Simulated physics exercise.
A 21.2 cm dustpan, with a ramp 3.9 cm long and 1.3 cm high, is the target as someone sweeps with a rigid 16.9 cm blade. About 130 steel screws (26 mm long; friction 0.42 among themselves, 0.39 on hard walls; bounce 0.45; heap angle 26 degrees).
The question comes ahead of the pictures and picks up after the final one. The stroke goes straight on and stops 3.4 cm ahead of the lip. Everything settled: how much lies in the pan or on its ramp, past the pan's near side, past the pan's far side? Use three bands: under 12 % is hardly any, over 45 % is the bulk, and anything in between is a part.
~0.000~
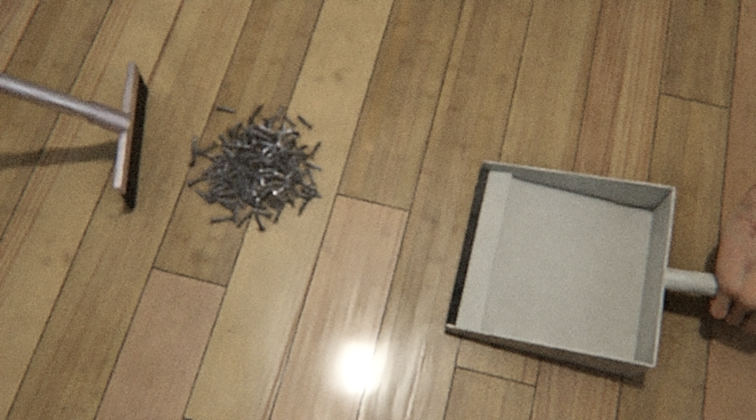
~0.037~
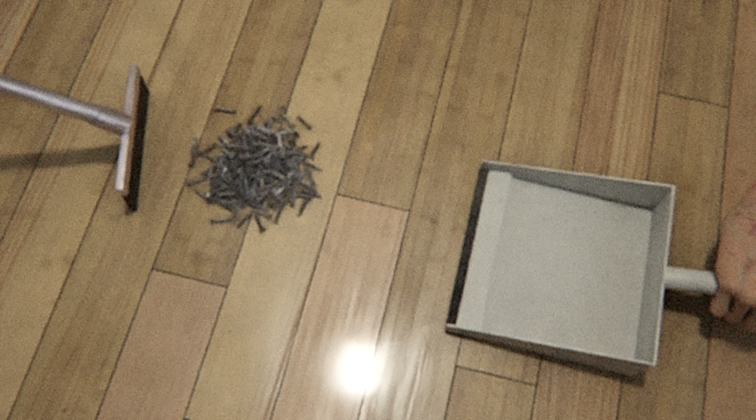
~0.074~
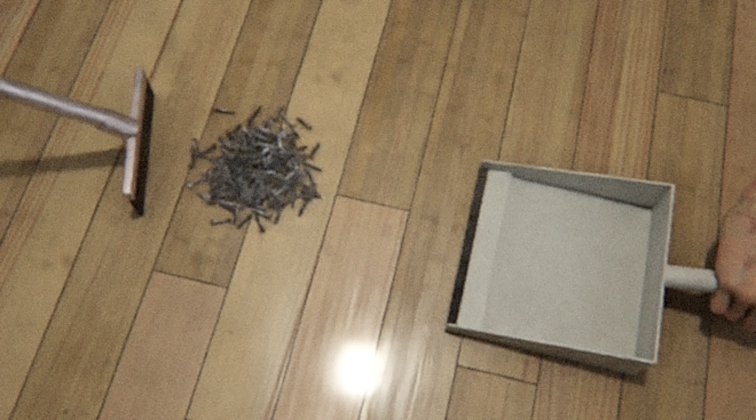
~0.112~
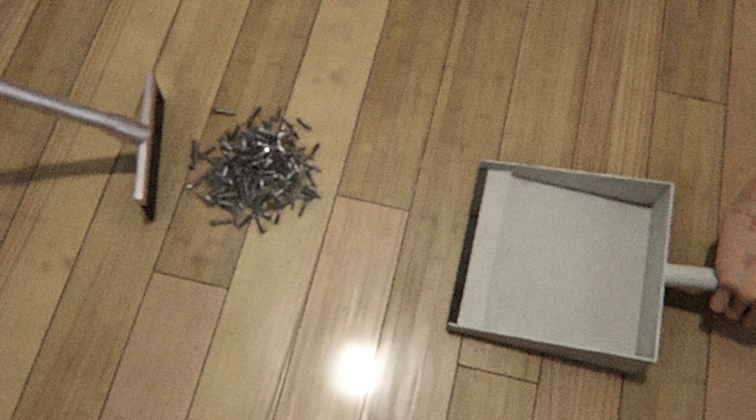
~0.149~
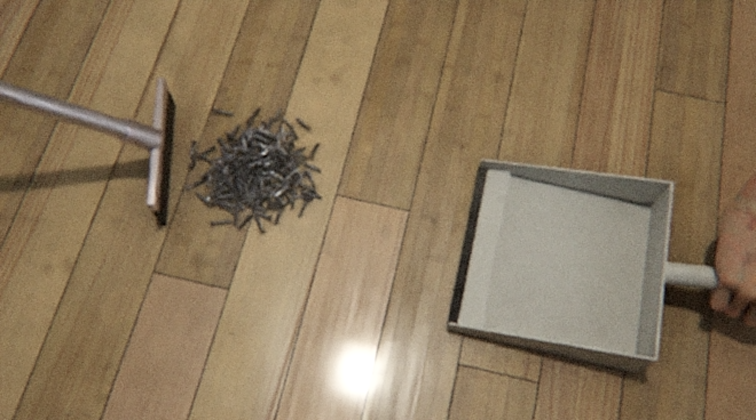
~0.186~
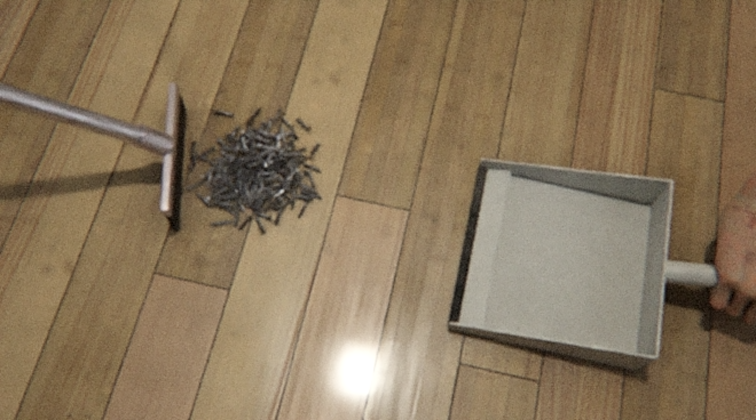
Pan: Hardly any, near side: Hardly any, far side: A part.
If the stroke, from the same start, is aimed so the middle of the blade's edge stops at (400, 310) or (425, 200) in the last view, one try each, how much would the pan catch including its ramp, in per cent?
I'd expect about 0 percent, then about 5 percent.
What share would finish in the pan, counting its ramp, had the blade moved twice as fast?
I'd put it at close to 15 per cent.
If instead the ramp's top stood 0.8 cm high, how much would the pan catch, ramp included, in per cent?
I'd put it near 0 per cent, ramp counted.
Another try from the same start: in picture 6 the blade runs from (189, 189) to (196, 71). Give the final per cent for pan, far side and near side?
Pan: 5, far side: 50, near side: 0.
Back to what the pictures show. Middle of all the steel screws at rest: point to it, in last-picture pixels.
Centre at rest, approx.: (434, 207) px.
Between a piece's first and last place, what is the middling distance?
Around 24 centimetres.
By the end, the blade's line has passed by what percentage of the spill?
I'd put it near 25 in a hundred.
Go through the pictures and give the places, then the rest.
The first picture shows blade from (120, 189) to (134, 70), moved 0.0 cm, 0 of the pieces shifted so far; middle of the pieces at (259, 163); pan at (569, 272).
The second picture shows blade from (122, 191) to (136, 72), moved 0.3 cm, 0 of the pieces shifted so far; middle of the pieces at (258, 163).
The third picture shows blade from (129, 195) to (142, 75), moved 1.2 cm, 0 of the pieces shifted so far; middle of the pieces at (258, 164).
The fourth picture shows blade from (141, 200) to (152, 81), moved 2.7 cm, 0 of the pieces shifted so far; middle of the pieces at (258, 165).
The fifth picture shows blade from (154, 206) to (163, 86), moved 4.3 cm, 0 of the pieces shifted so far; middle of the pieces at (258, 165).
The sixth picture shows blade from (167, 211) to (175, 91), moved 5.9 cm, 0 of the pieces shifted so far; middle of the pieces at (258, 166); pan at (569, 267). The blade's pace is about 0.44 m/s, heading 8 degrees towards the viewer's side.
After 0.53 s, middle of the blade 22 cm from the lip; 0 % over the lip, far side 10 %, near side 0 %.
After 0.76 s, middle of the blade 12 cm from the lip; 0 % over the lip, far side 15 %, near side 0 %.
Then, at 1.10 s, middle of the blade 6 cm from the lip; 0 % over the lip, far side 20 %, near side 0 %.
In the end, at 1.5 s, pan 0 %, near side 0 %, far side 20 %, in front of the lip or behind the blade 80 %.
